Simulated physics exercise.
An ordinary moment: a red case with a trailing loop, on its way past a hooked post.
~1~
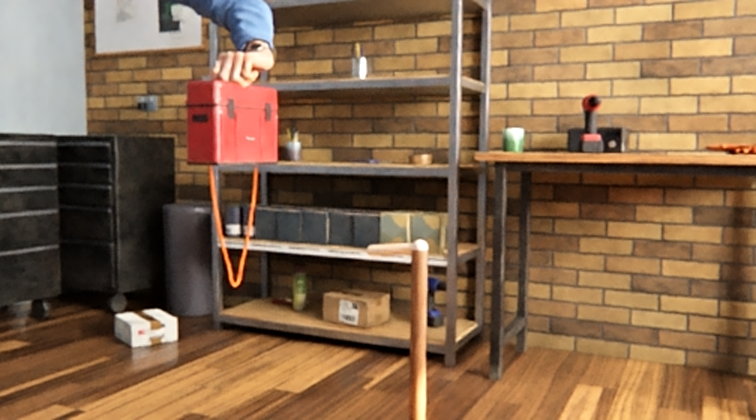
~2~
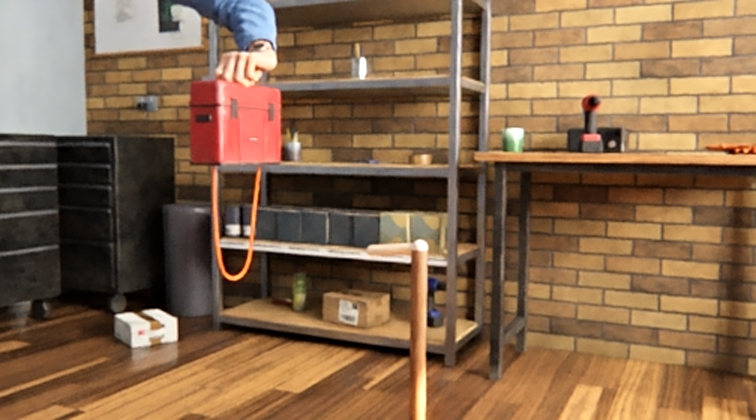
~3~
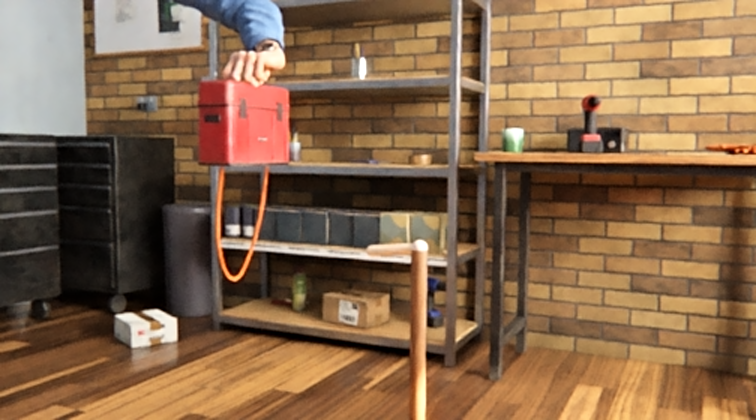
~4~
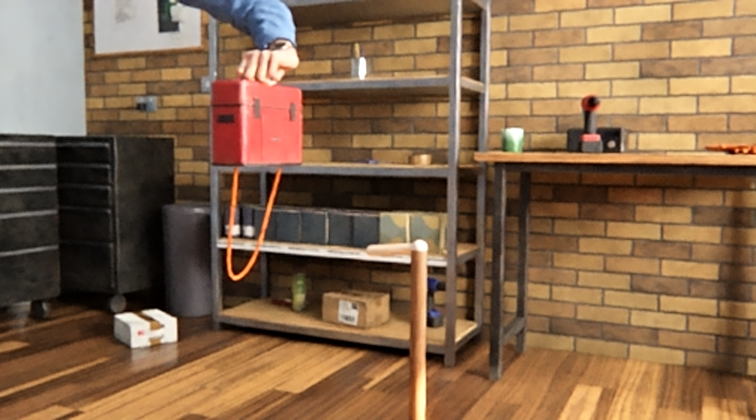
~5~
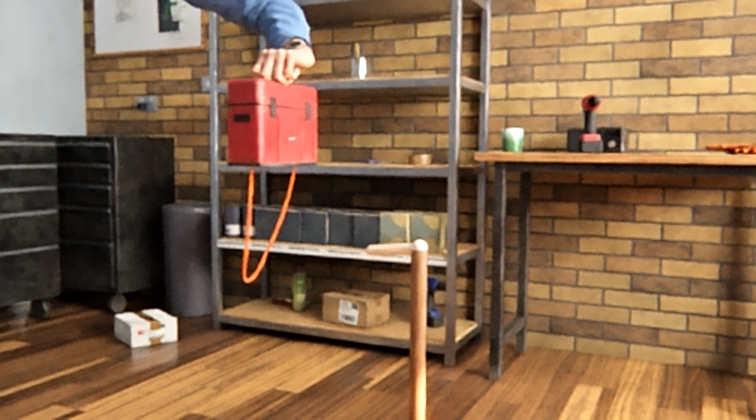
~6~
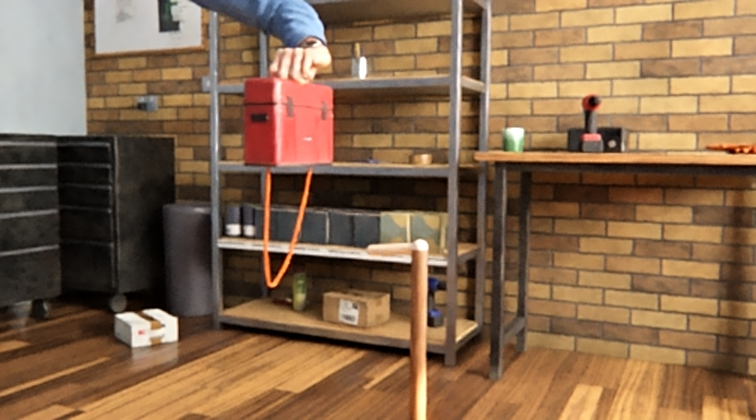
In the video, a hand grips a red case with an orange loop hanging beneath it and carries it steadily a short way right, past metal shelving, while an upright pole in the foreground stays still.
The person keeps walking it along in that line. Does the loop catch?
In the end the red case is jerked back by its loop.
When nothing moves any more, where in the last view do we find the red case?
Its middle is at (522, 122).
Then, 0.46 s past the final frame, case nearing the post near (367, 123).
Then, 1.00 s past the final frame, case past the post near (470, 122).
When it is over, case past the post near (522, 122); loop tight round the post, hand stopped. The red case snags on the hook.
